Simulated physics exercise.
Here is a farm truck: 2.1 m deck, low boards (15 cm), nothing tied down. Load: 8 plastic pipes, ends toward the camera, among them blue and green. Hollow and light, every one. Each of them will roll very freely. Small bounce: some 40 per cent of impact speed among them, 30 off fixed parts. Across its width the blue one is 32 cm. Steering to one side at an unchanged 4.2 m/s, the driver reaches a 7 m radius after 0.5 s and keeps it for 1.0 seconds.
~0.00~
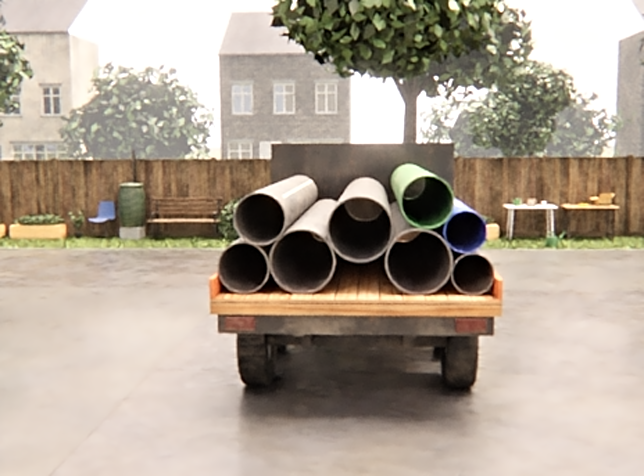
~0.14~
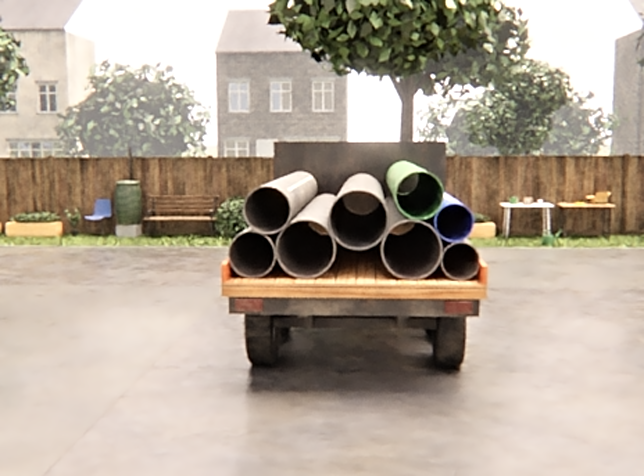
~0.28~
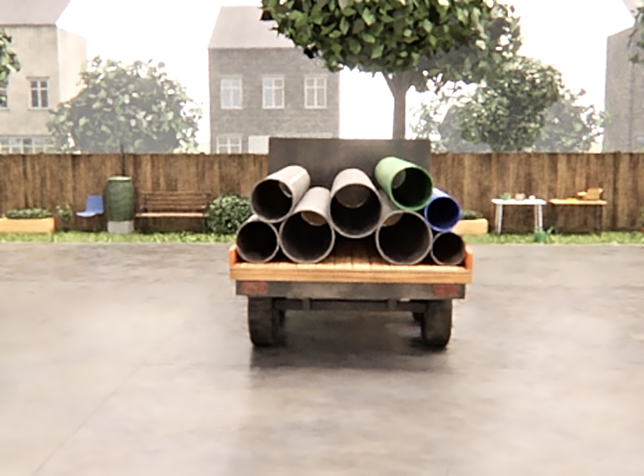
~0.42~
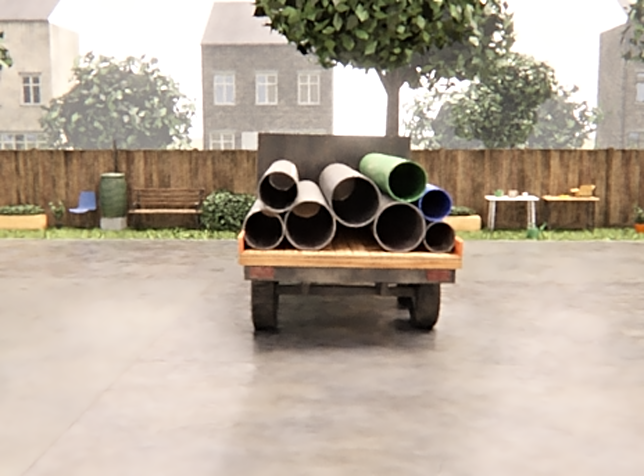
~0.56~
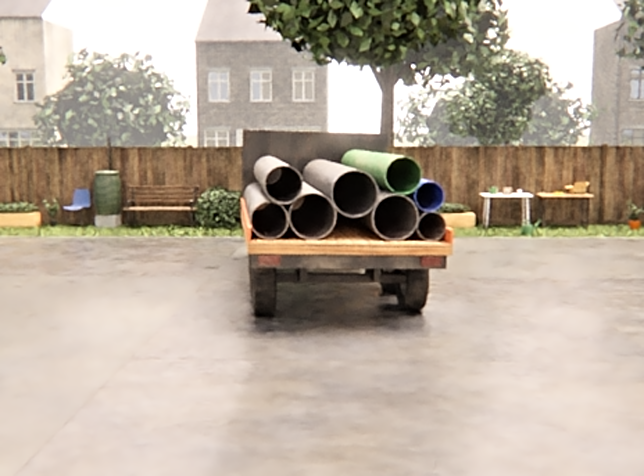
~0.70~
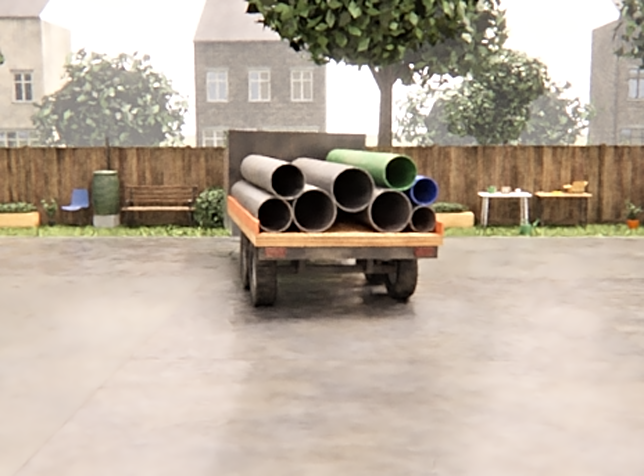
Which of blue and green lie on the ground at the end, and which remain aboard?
Blue: On the ground; green: On the ground.
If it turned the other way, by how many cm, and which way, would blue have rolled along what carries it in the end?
I reckon some 0 cm toward the left.
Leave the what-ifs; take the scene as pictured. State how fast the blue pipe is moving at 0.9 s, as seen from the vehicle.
Close to 1.0 m/s then.
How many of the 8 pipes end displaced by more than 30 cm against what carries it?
2.
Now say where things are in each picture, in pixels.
In the first frame, blue (466, 232), green (427, 202); 4 of the 8 make up the bottom layer.
In the second frame, blue (455, 223), green (420, 196); the deck is level.
In the third frame, blue (443, 214), green (412, 188); the deck is a shade lower on the right.
In the fourth frame, blue (436, 205), green (408, 182); the deck slopes 1° down to the right.
In the fifth frame, blue (430, 197), green (404, 176); the deck slopes 2° down to the right.
In the sixth frame, blue (426, 192), green (401, 173); the deck slopes 2° down to the right.
By 0.9 s, blue is up on others, 5 cm from the right edge, rolling right; green is up on others, 35 cm from the right edge, rolling right; 0 gone from the deck.
By 1.2 s, blue is over the right board and falling; green is in the air, 5 cm from the right edge, rolling right; 1 gone from the deck.
By 1.4 s, blue is over the right board and gone; green is over the right board and falling; 2 gone from the deck.
Finally (2.0 s), blue is over the right board and gone; green is over the right board and gone; 2 gone from the deck.
